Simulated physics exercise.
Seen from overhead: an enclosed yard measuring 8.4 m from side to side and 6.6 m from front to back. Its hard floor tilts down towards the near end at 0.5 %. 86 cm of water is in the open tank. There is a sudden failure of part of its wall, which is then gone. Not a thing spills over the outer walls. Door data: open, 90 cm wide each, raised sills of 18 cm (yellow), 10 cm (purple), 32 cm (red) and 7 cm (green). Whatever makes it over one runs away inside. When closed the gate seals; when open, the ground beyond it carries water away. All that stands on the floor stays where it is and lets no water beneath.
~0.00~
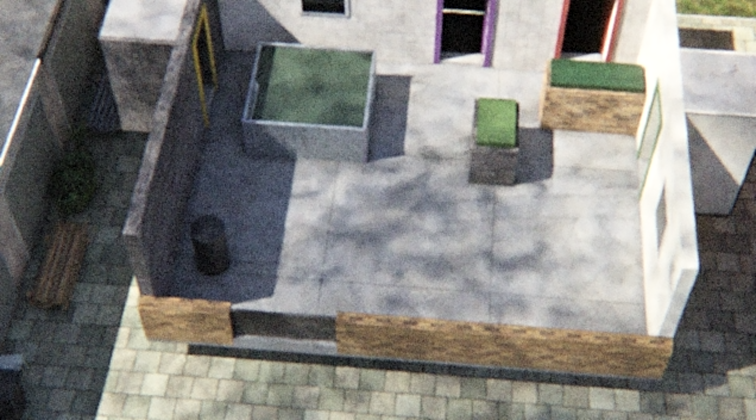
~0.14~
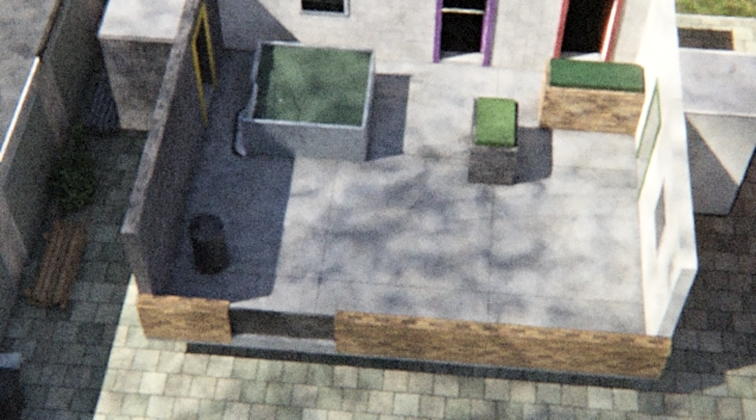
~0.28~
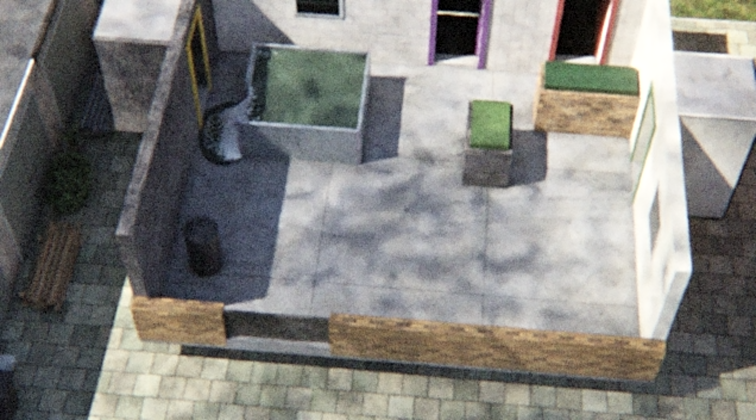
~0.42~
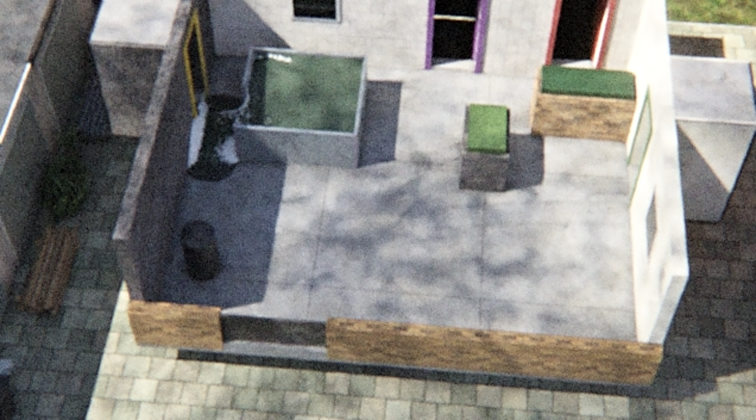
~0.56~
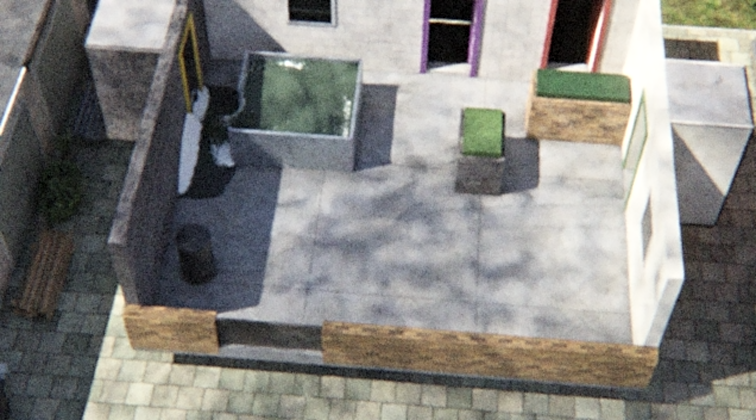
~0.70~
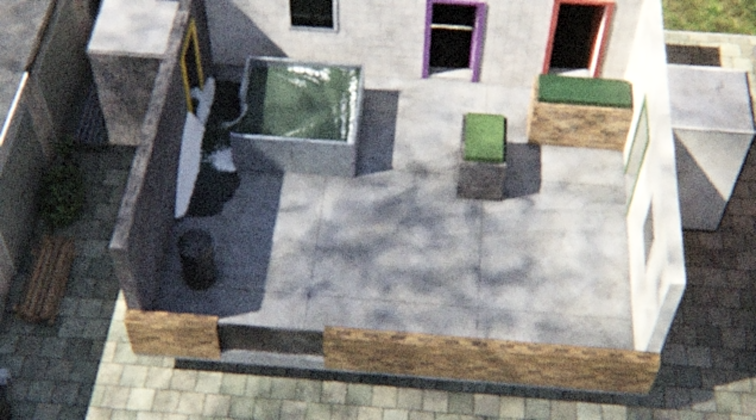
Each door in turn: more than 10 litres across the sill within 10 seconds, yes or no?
Answers: Yellow door, yes; purple door, no; red door, no; green door, no.
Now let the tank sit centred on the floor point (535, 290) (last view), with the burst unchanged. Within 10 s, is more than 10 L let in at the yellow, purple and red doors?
Checking the limit: Yellow is within it, purple is within it and red is within it.
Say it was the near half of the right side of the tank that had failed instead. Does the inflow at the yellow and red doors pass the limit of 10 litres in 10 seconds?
Against that limit the yellow door gives a lower amount and the red door gives a lower amount.
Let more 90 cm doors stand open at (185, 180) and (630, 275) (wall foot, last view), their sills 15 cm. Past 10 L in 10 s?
Taking them in order, the first gets enough and the second too little.
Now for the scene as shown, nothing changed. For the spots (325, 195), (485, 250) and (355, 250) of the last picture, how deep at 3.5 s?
0, 0 and 1 cm, respectively.
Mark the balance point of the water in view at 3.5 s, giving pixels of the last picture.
I'd say somewhere around (282, 173).
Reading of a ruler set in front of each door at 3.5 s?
In centimetres - yellow: 28, purple: 7, red: 0, green: 0.
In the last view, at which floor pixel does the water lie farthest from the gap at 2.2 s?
Somewhere near pixel (335, 349).
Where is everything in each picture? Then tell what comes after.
In the first picture, the open tank at (311, 88) is whole and still, 86 cm deep.
In the second picture, water pours out at (251, 120) and has run 0.6 m, to (243, 155); typically 10 cm deep outside, 86 cm at the open tank's back.
In the third picture, water pours out at (247, 124) and has run 0.9 m, to (207, 117); typically 13 cm deep outside, 86 cm at the open tank's back.
In the fourth picture, water pours out at (244, 129) and has run 1.3 m, to (189, 170); typically 16 cm deep outside, 86 cm at the open tank's back.
In the fifth picture, water pours out at (239, 133) and has run 1.7 m, to (180, 194); typically 13 cm deep outside, 81 cm at the open tank's back.
In the sixth picture, the front is at (177, 219), 2.1 m from the gap at (241, 138); 2.7 m2 of floor is under water; 75 cm left at the back of the open tank.
After 1.4 s water covers 15 % of the floor and is deepest (66 cm) near (192, 153); yellow door 40 cm at the sill, 124 L in, purple door not reached, red door not reached, green door not reached.
After 2.2 s water covers 25 % of the floor and is deepest (50 cm) near (192, 153); yellow door 36 cm at the sill, 249 L in, purple door not reached, red door not reached, green door not reached.
After 3.5 s water covers 40 % of the floor and is deepest (38 cm) near (194, 146); yellow door 28 cm at the sill, 344 L in, purple door 7 cm at the sill, 0 L in, red door not reached, green door not reached.
After 6.0 s water covers 75 % of the floor and is deepest (24 cm) near (194, 146); yellow door 18 cm at the sill, 397 L in, purple door 5 cm at the sill, 0 L in, red door 5 cm at the sill, 0 L in, green door not reached.
After 10.0 s water covers 85 % of the floor and is deepest (14 cm) near (610, 162); yellow door 10 cm at the sill, 401 L in, purple door 3 cm at the sill, 0 L in, red door 11 cm at the sill, 0 L in, green door 9 cm at the sill, 1 L in.
